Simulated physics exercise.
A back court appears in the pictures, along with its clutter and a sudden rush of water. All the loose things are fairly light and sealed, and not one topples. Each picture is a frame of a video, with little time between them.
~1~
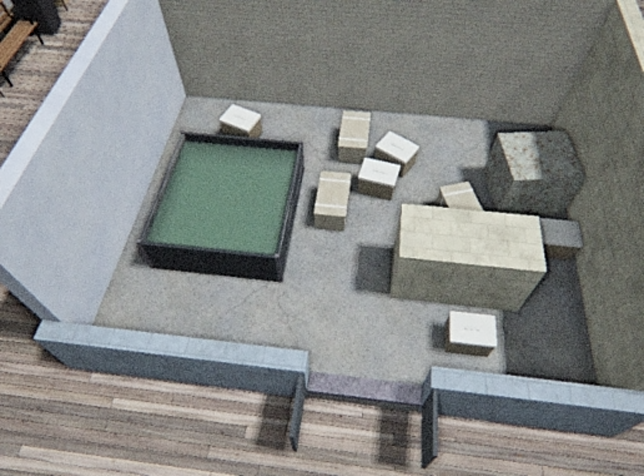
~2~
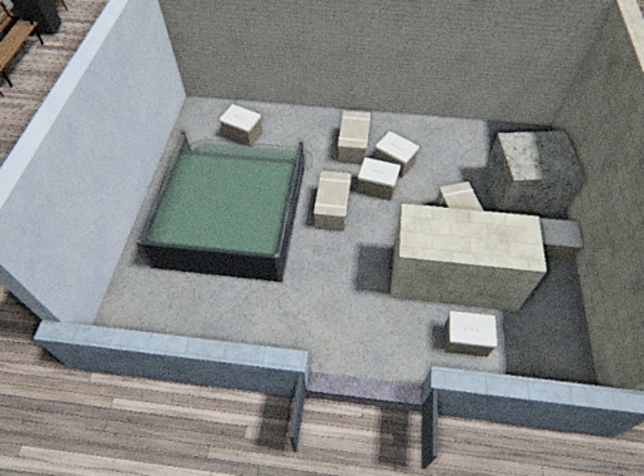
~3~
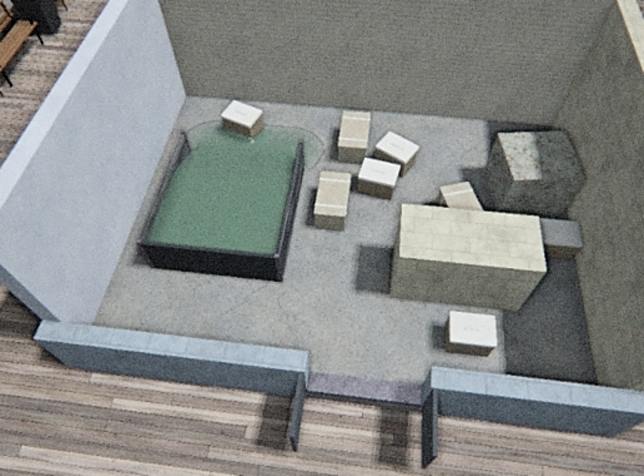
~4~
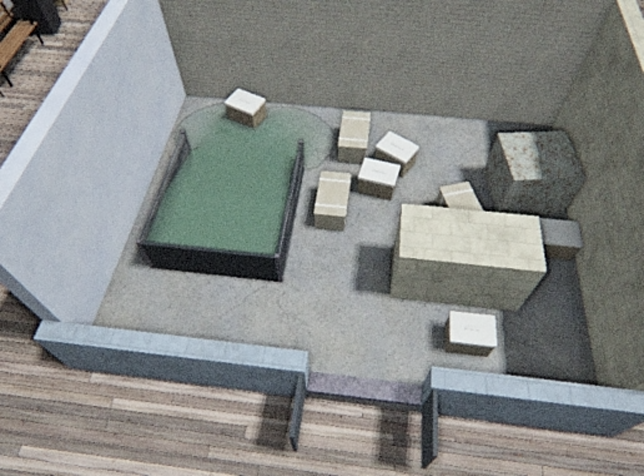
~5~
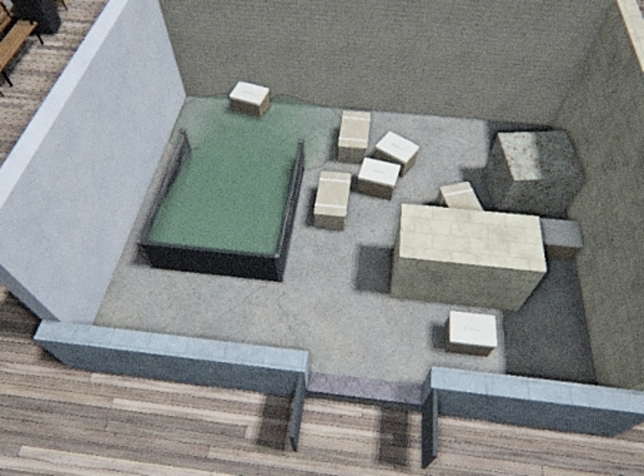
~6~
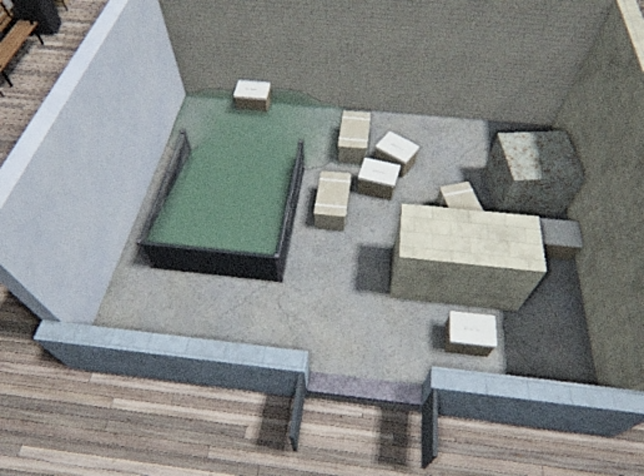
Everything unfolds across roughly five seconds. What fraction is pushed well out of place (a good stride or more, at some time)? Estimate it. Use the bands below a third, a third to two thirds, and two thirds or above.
It falls a third to two thirds.
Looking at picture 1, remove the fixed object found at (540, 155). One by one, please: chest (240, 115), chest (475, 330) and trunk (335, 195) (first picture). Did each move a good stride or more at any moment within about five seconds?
One by one: Got displaced, stayed put, stayed put.
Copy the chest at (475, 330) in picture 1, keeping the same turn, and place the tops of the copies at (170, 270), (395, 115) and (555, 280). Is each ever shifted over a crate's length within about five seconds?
The first sits tight, the second travels far and the third sits tight.
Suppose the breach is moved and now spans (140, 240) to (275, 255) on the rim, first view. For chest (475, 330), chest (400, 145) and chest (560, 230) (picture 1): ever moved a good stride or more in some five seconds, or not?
Travels that far, falls short, falls short.
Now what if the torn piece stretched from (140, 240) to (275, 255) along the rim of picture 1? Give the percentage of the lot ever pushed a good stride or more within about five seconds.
10 % or thereabouts.
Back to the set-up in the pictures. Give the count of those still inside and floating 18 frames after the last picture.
You get 2.
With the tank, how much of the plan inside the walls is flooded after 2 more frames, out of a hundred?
Around 25 percent.
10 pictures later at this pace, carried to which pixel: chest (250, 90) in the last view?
Estimated top position: Approximately (223, 76).
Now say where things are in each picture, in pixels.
In the first frame, a chest at (240, 117) rests on the ground; a trunk at (464, 205) rests on the ground; 0 of 8 have shifted.
In the second frame, a chest at (240, 117), on the bottom; a trunk at (464, 205), on the bottom; 0 of 8 have shifted.
In the third frame, a chest at (242, 113), on the bottom, close to its start; a trunk at (464, 205) rests on the ground; 1 of 8 have shifted.
In the fourth frame, a chest at (245, 101) rests on the ground, a stride from its start; a trunk at (464, 205), on the bottom; 1 of 8 have shifted.
In the fifth frame, a chest at (249, 92) rests on the ground, a stride from its start; a trunk at (464, 205) rests on the ground; 1 of 8 have shifted.
In the sixth frame, a chest at (252, 89) floats, a stride from its start; a trunk at (464, 205), on the bottom; 1 of 8 have shifted.
A moment on, 1 of 8 are well off their spots; 1 afloat.
Next, 1 of 8 are well off their spots; 1 afloat.
Later, 3 of 8 are well off their spots; 2 afloat.
In the end, 4 of 8 are well off their spots, and 4 have been at some point; 4 afloat.
